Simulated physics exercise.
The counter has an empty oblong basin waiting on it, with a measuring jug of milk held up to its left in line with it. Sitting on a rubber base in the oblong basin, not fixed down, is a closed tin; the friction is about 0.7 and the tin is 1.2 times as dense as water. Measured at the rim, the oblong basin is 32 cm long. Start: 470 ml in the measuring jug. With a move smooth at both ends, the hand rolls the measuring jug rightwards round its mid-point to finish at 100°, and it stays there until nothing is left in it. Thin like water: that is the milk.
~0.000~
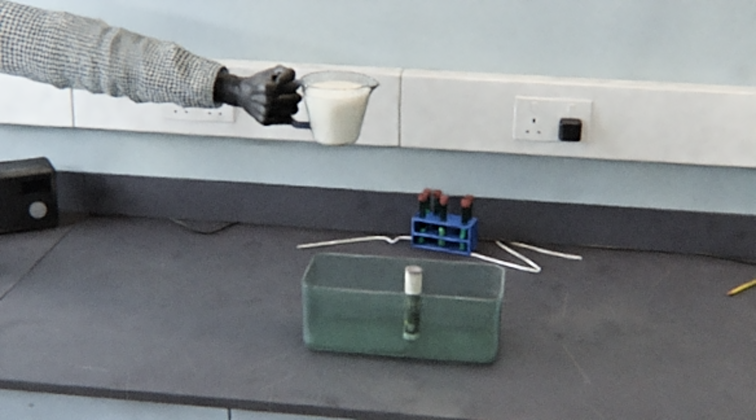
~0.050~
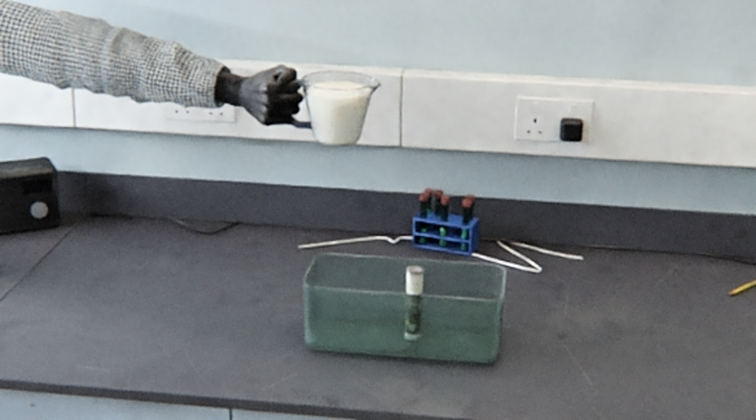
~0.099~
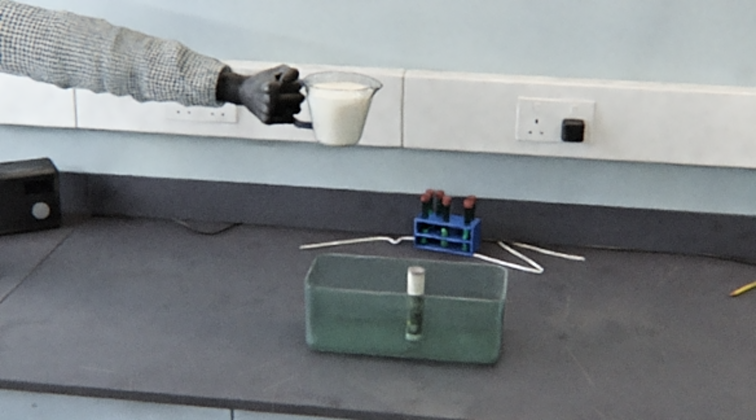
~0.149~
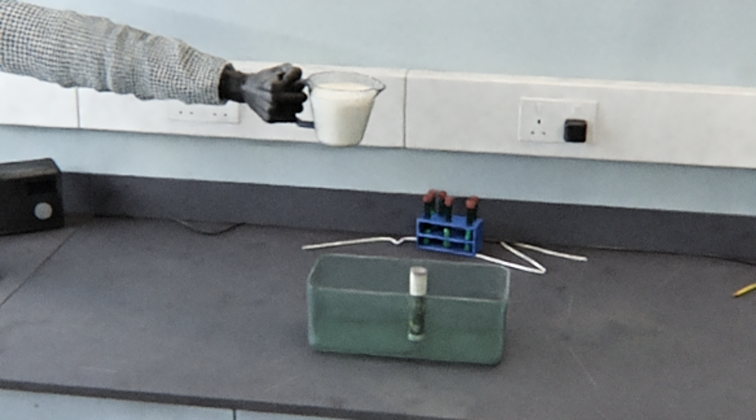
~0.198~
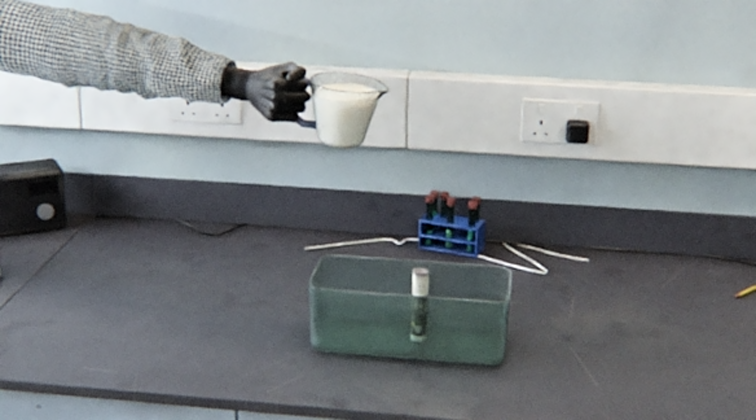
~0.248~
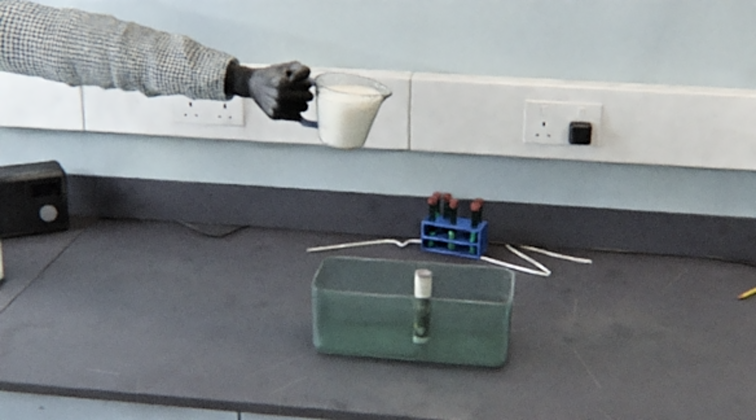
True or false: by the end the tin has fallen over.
False.
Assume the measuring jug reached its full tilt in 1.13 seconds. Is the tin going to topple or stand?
In that case the tin does not tip.
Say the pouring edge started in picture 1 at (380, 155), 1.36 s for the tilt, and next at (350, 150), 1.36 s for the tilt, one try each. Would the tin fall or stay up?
First it tips over; then it stays on its base.
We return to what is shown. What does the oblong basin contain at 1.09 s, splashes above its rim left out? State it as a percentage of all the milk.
50 per cent or thereabouts.
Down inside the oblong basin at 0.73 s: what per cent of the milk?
Estimate - around 2 in a hundred parts.
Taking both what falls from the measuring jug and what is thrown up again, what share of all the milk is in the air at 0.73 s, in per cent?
24 %.
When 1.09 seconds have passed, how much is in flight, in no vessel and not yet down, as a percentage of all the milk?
Near 32 per cent, I'd say.
Then, 0.73 s in, the tilt is 56° and 73 per cent is still to pour; the tin stands where it began.
Then, 1.09 s in, the tilt is 90° and 16 per cent is still to pour; the tin stands where it began.
Then, 1.46 s in, the tilt is 100° and 0 per cent is still to pour; the tin stands where it began.
Then, 1.86 s in, the tilt is 100° and 0 per cent is still to pour; the tin stands where it began.
Finally, the tin stands where it began.
